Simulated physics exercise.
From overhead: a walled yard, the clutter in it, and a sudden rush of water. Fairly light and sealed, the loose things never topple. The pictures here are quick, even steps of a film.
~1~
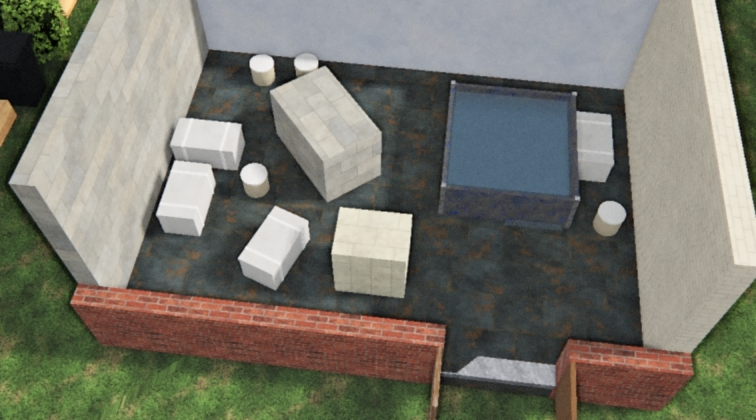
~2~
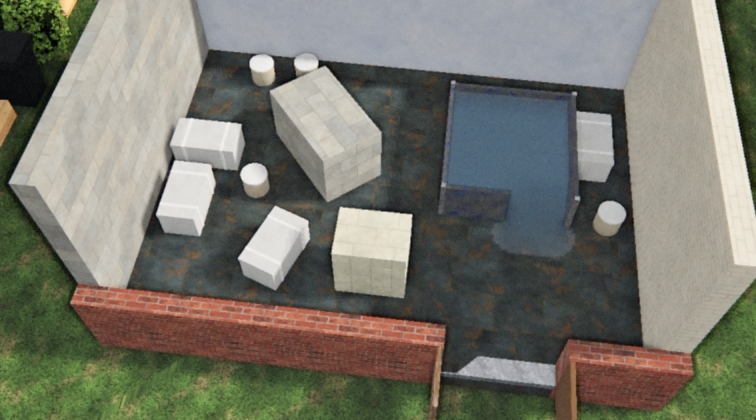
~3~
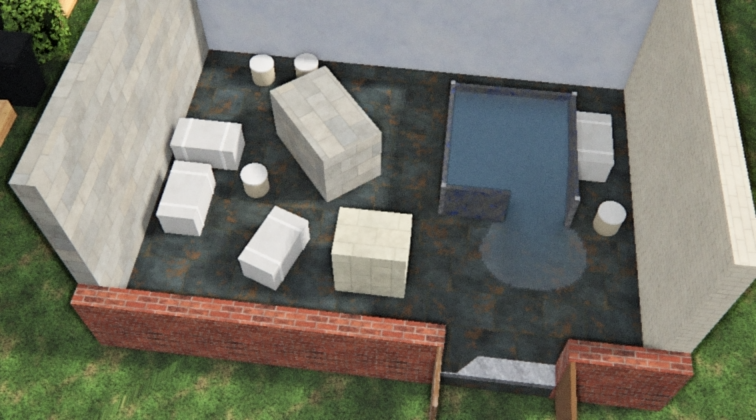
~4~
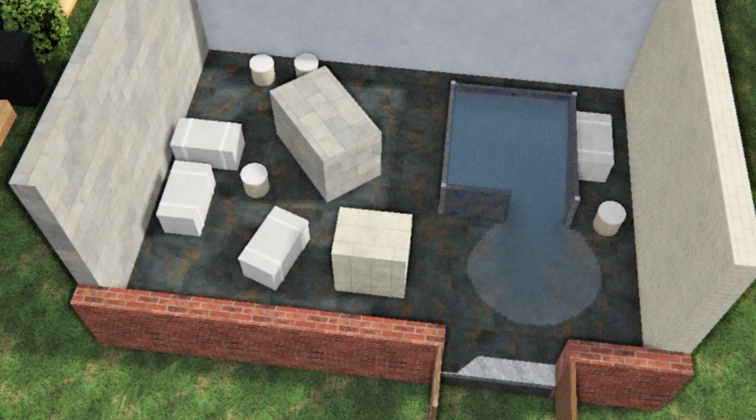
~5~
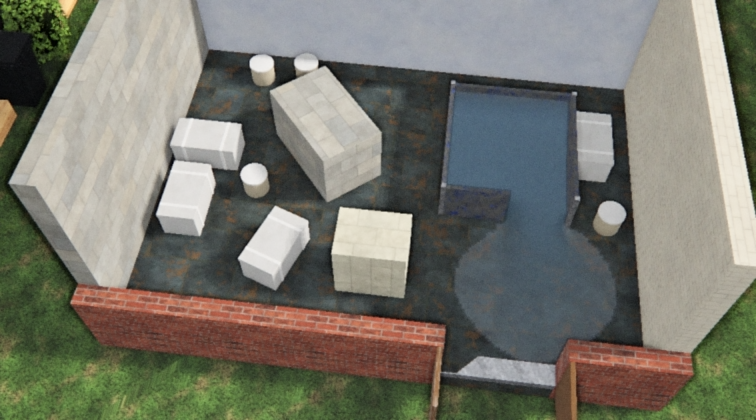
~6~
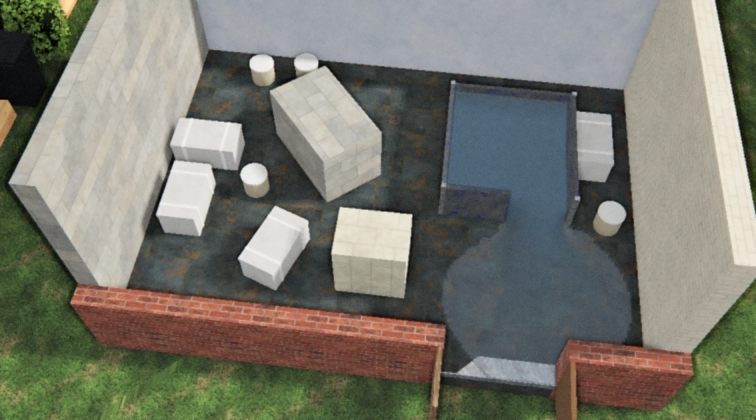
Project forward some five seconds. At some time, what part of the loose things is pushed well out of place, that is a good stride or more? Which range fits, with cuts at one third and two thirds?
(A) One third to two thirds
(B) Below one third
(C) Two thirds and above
B, below one third.
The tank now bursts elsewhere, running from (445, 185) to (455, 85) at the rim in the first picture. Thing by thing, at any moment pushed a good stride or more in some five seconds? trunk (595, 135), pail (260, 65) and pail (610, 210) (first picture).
Object by object: Short of it, covered the distance, short of it.
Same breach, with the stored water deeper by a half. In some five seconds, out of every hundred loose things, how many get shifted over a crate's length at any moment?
Something like 10 in a hundred of them.
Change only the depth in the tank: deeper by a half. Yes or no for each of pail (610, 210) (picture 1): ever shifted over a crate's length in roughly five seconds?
I reckon over that mark.
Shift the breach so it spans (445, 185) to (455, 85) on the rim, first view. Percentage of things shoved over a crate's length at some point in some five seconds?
I make it 60 per cent.
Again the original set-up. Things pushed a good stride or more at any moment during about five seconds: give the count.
Number: 0.
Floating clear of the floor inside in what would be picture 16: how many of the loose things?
The total here is 0.
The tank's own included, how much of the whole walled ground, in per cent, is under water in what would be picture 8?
25 %.
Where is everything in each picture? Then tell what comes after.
A pail at (254, 174), on the bottom; a pail at (306, 62) rests on the ground; 0 of 8 have shifted, in the first picture.
A pail at (254, 174) rests on the ground; a pail at (306, 62) rests on the ground; 0 of 8 have shifted, in the second picture.
A pail at (254, 174), on the bottom; a pail at (306, 62), on the bottom; 0 of 8 have shifted, in the third picture.
A pail at (254, 174), on the bottom; a pail at (306, 62) rests on the ground; 0 of 8 have shifted, in the fourth picture.
A pail at (254, 174) rests on the ground; a pail at (306, 62) rests on the ground; 0 of 8 have shifted, in the fifth picture.
A pail at (254, 174), on the bottom; a pail at (306, 62), on the bottom; 0 of 8 have shifted, in the sixth picture.
A moment on, 0 of 8 are well off their spots; 0 afloat.
Next, 0 of 8 are well off their spots; 0 afloat.
Later, 0 of 8 are well off their spots; 0 afloat.
In the end, 0 of 8 are well off their spots, and 0 have been at some point; 0 afloat.
